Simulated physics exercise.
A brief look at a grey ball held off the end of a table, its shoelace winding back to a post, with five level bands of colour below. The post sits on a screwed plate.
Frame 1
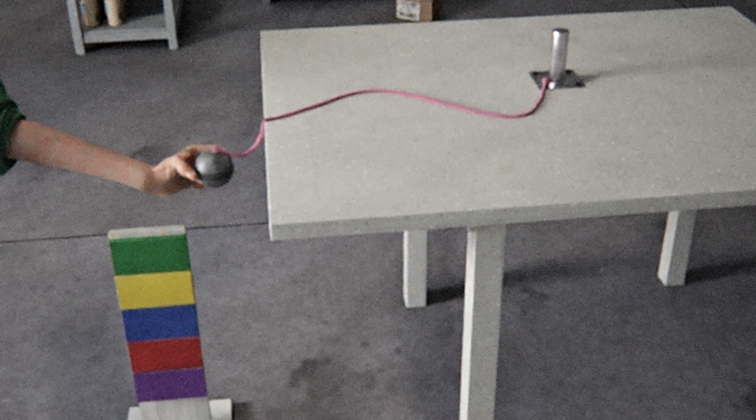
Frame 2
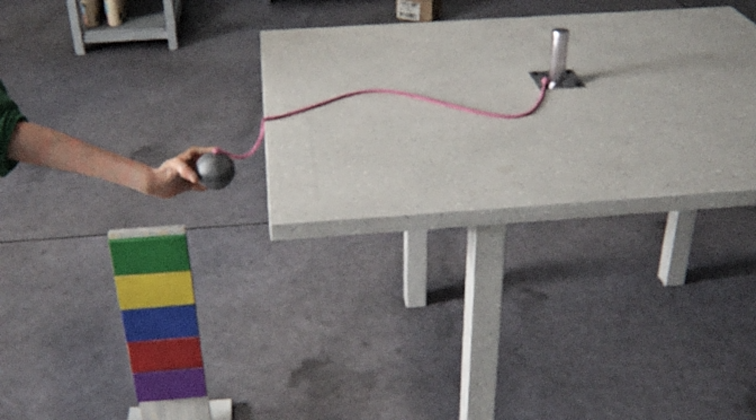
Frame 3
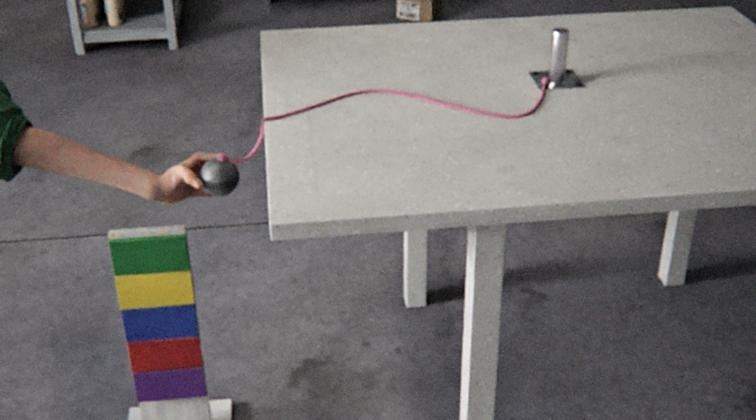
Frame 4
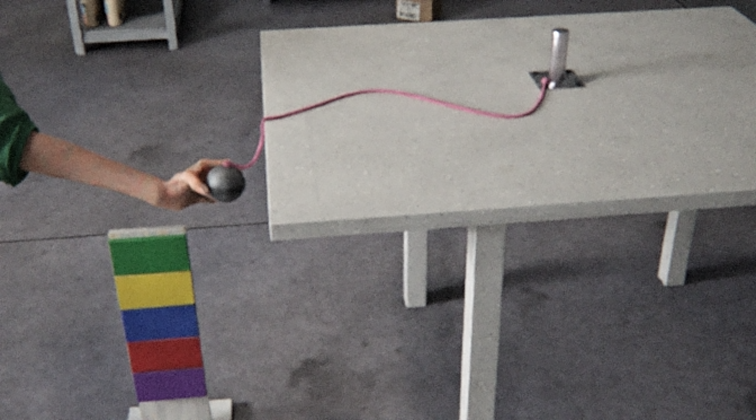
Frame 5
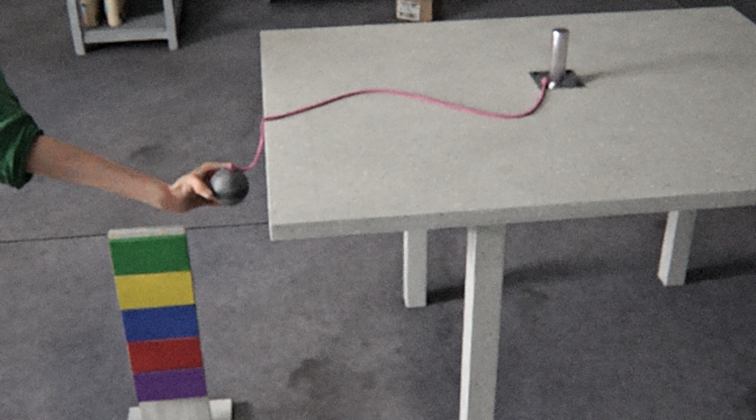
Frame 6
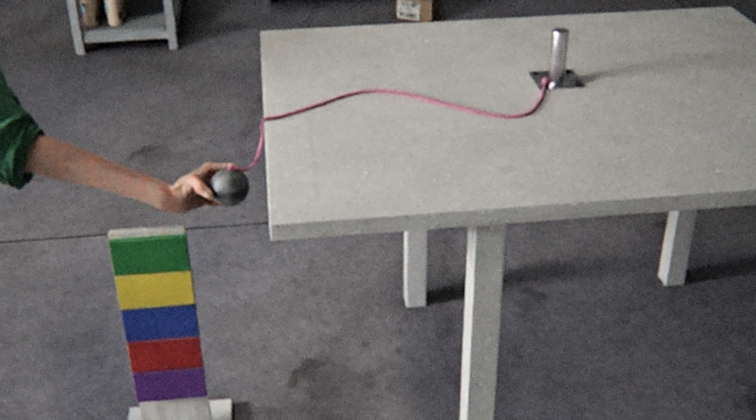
A grey ball, held by a hand reaching in from the left beyond the table's edge, shifts slightly down and to the right, then stays still. The pink shoelace winding across the tabletop to a metal post barely changes, and the five colour bands below remain in place.
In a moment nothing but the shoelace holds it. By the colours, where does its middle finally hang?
At the yellow band.
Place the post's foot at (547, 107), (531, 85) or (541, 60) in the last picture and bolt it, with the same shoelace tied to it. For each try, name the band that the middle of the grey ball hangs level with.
In turn, blue, then blue, then yellow.
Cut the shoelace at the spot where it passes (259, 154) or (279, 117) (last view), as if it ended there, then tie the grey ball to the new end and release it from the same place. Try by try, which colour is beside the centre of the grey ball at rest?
First try: Green; second try: Above them all.
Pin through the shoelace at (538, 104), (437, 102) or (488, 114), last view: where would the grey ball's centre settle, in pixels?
Per try (px, approx.): (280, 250); (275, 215); (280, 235).
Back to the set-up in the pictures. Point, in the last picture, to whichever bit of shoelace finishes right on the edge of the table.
Spot: Approx. (337, 98).
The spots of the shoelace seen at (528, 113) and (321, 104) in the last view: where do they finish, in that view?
One ends up around (467, 91), the other around (265, 143).
A little later, ball near (277, 259); level with yellow.
Next, ball near (259, 277); level with yellow.
When it is over, ball near (269, 278); level with yellow. Its centre hangs level with the yellow band.
